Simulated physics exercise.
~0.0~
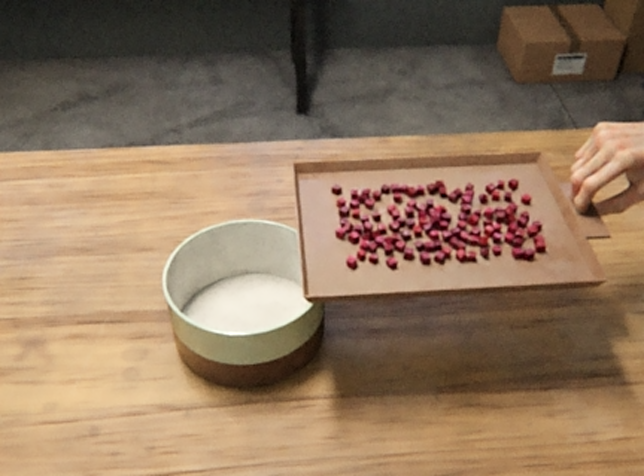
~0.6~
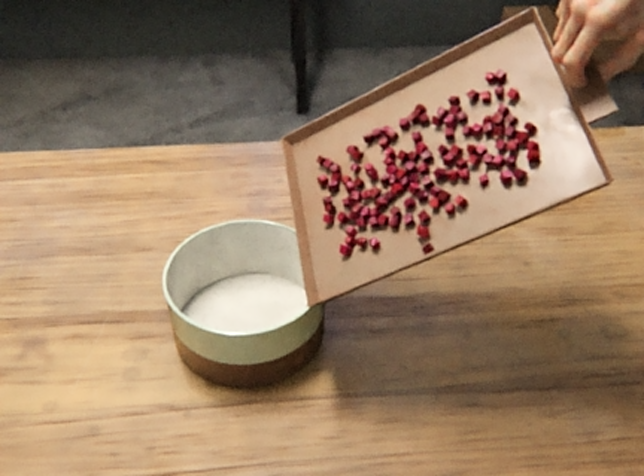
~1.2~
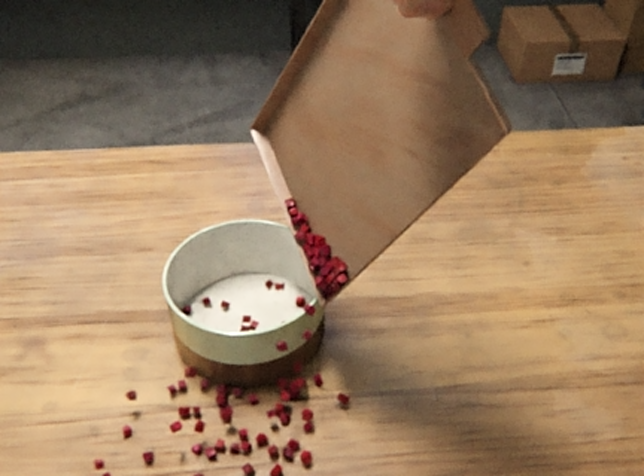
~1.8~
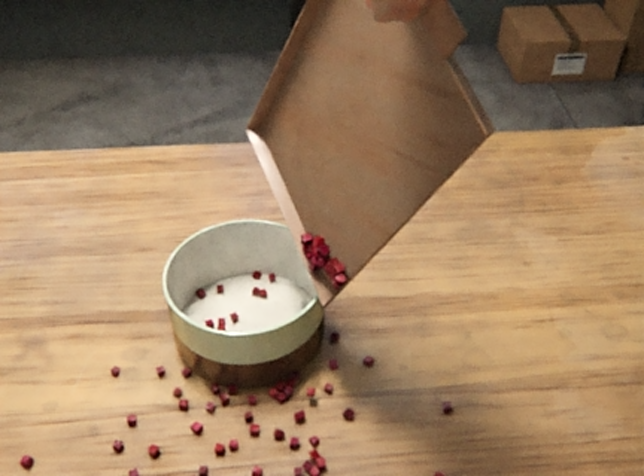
The clip shows a hand tilting a brown tray of small dark red cubes steeply over a round pale green and brown pot on a wooden table. Some cubes drop into the pot, many scatter across the table in front, and a few remain at the tray's lower corner.
